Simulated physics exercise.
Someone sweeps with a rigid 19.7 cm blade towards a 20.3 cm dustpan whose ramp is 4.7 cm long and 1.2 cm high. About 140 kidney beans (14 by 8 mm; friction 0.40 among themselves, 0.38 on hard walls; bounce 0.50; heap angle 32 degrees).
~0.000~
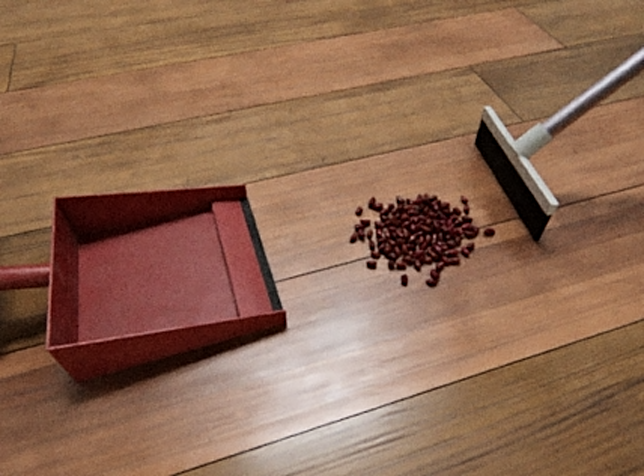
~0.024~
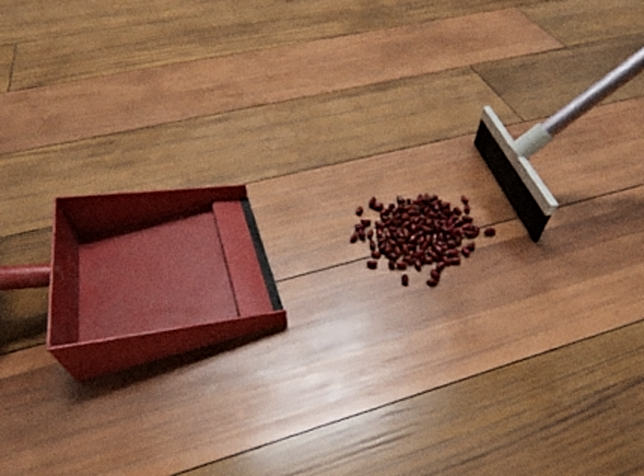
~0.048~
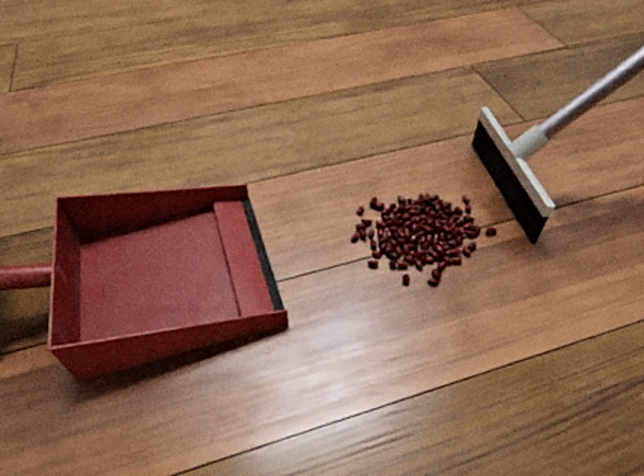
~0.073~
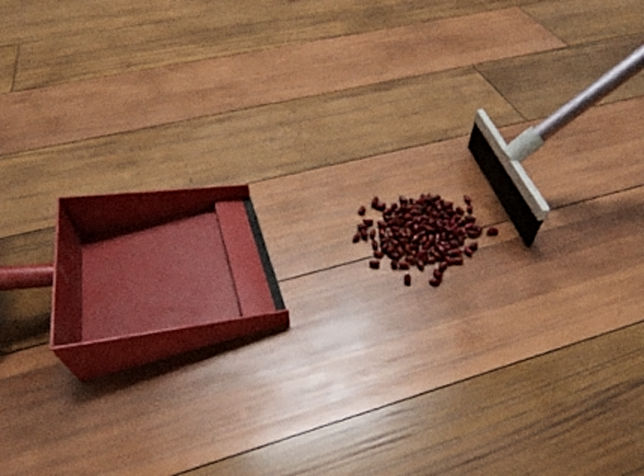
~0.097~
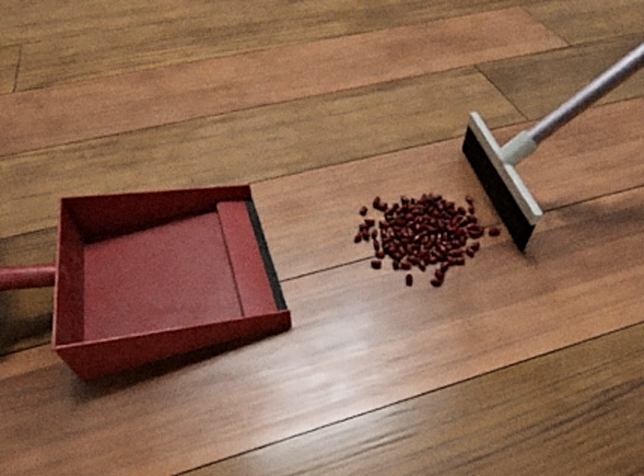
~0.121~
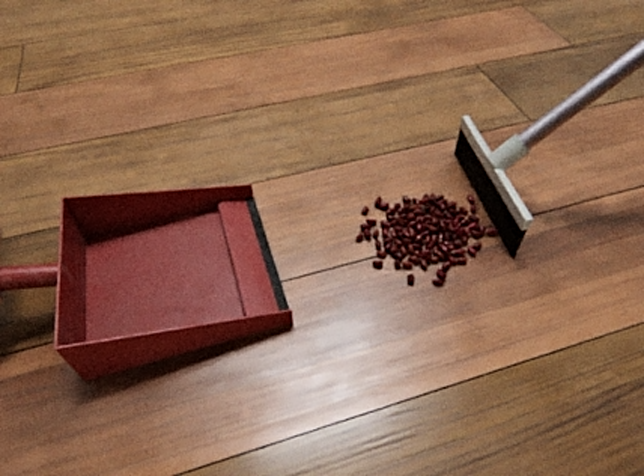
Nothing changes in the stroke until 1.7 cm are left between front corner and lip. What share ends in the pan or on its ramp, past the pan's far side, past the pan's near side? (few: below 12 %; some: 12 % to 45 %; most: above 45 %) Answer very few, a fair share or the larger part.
In the pan or on its ramp: A fair share; past the pan's far side: Very few; past the pan's near side: A fair share.
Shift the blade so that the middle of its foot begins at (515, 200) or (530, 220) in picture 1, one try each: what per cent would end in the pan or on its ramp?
About 20 and 15 per cent.
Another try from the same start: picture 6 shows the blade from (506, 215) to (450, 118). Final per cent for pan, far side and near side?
Pan 30, far 5, near 15.
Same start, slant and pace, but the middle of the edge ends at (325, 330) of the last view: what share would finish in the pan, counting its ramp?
About 5 per cent.
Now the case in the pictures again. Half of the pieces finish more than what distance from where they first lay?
Roughly 20 cm.
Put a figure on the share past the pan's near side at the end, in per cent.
Roughly 15 per cent.
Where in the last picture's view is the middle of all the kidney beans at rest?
At about (280, 268).
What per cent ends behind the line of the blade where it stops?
About 5 per cent.
Then, at 0.31 s, middle of the blade 16 cm from the lip; 0 % over the lip, far side 0 %, near side 10 %.
After 0.44 s, middle of the blade 7 cm from the lip; 0 % over the lip, far side 0 %, near side 15 %.
Then, at 0.69 s, middle of the blade 3 cm from the lip; 25 % over the lip, far side 5 %, near side 15 %.
In the end, at 2.6 s, pan 25 %, far side 5 %, near side 15 %, in front of the lip or behind the blade 55 %.
